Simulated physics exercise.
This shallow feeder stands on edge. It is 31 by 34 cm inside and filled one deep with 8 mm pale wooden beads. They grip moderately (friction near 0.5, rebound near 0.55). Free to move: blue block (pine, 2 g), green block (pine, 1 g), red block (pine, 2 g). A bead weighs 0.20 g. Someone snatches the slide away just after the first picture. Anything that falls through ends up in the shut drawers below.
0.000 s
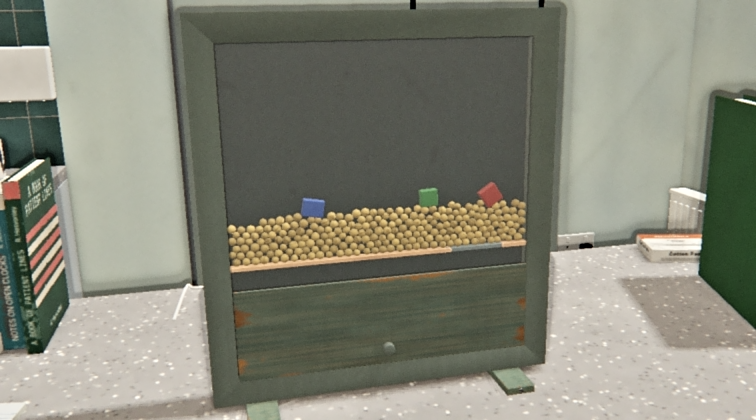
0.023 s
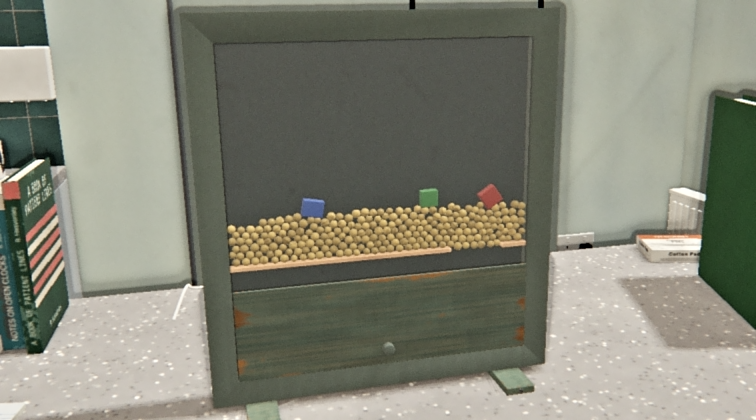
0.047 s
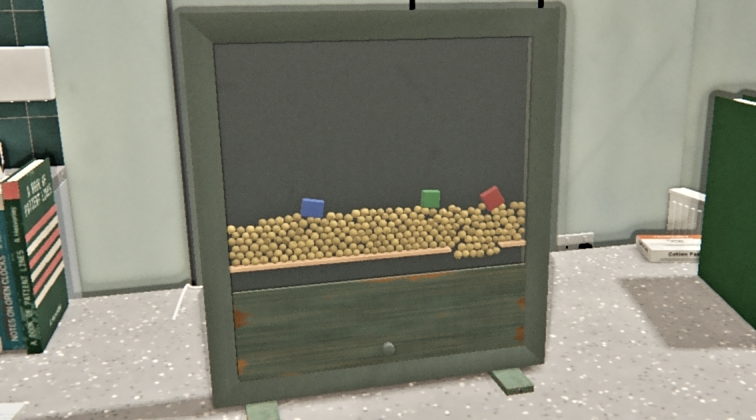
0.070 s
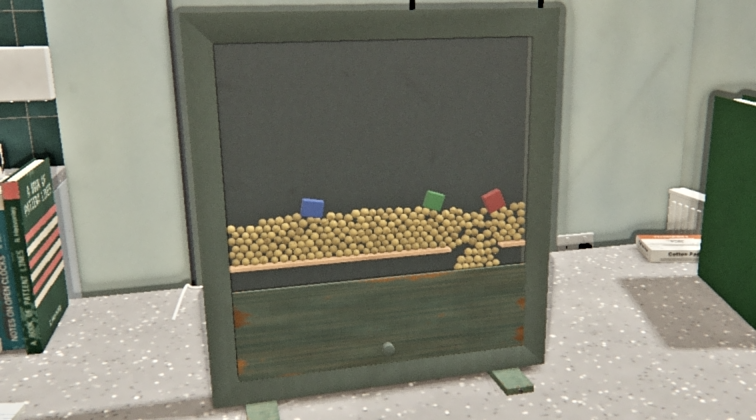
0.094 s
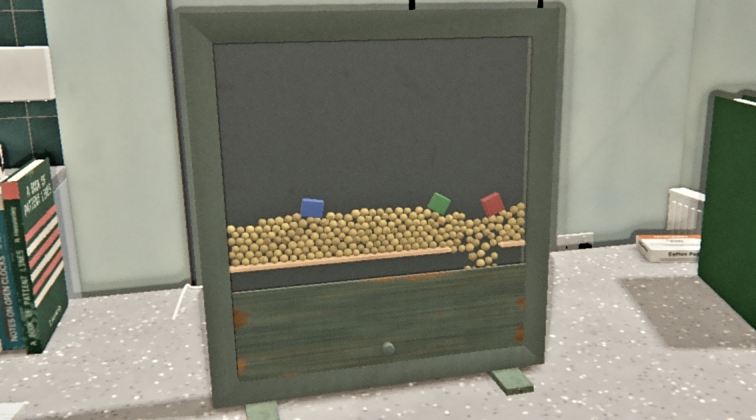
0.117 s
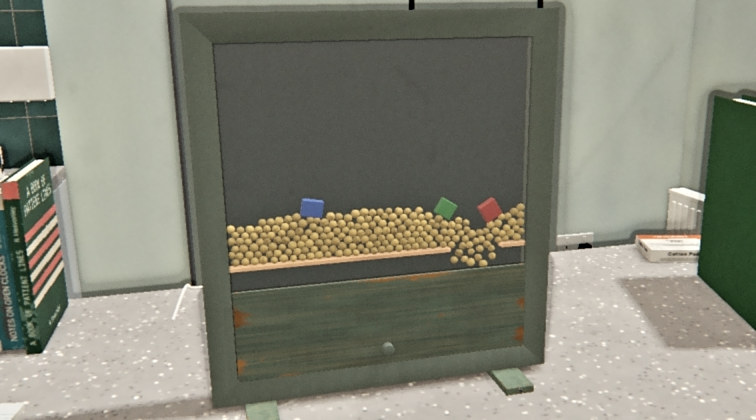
The clip opens on an upright green-framed case, its pale beads topped by blue, green and red blocks. A slide beneath the right side disappears, and beads drop through the gap. The green block tilts and shifts right and down, the red block dips slightly, and the blue block barely moves.
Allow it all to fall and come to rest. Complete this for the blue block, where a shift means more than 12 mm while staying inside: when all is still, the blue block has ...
When all is still, the blue block has not moved.
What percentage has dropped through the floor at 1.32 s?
Roughly 35 per cent.
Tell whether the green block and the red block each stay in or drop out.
Result - green: Escaped, red: Escaped.
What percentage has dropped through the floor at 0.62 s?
35 per cent, approximately.
By 0.27 s, 25 % are out; blue block moved 0.0 cm tilted 10°; green block below the floor; red block below the floor.
By 0.62 s, 35 % are out; blue block moved 0.0 cm tilted 10°; green block below the floor; red block below the floor.
By 1.32 s, 35 % are out; blue block moved 0.0 cm tilted 10°; green block below the floor; red block below the floor.
Settled by 1.5 s, 35 % are out; blue block moved 0.0 cm tilted 10°; green block below the floor; red block below the floor.
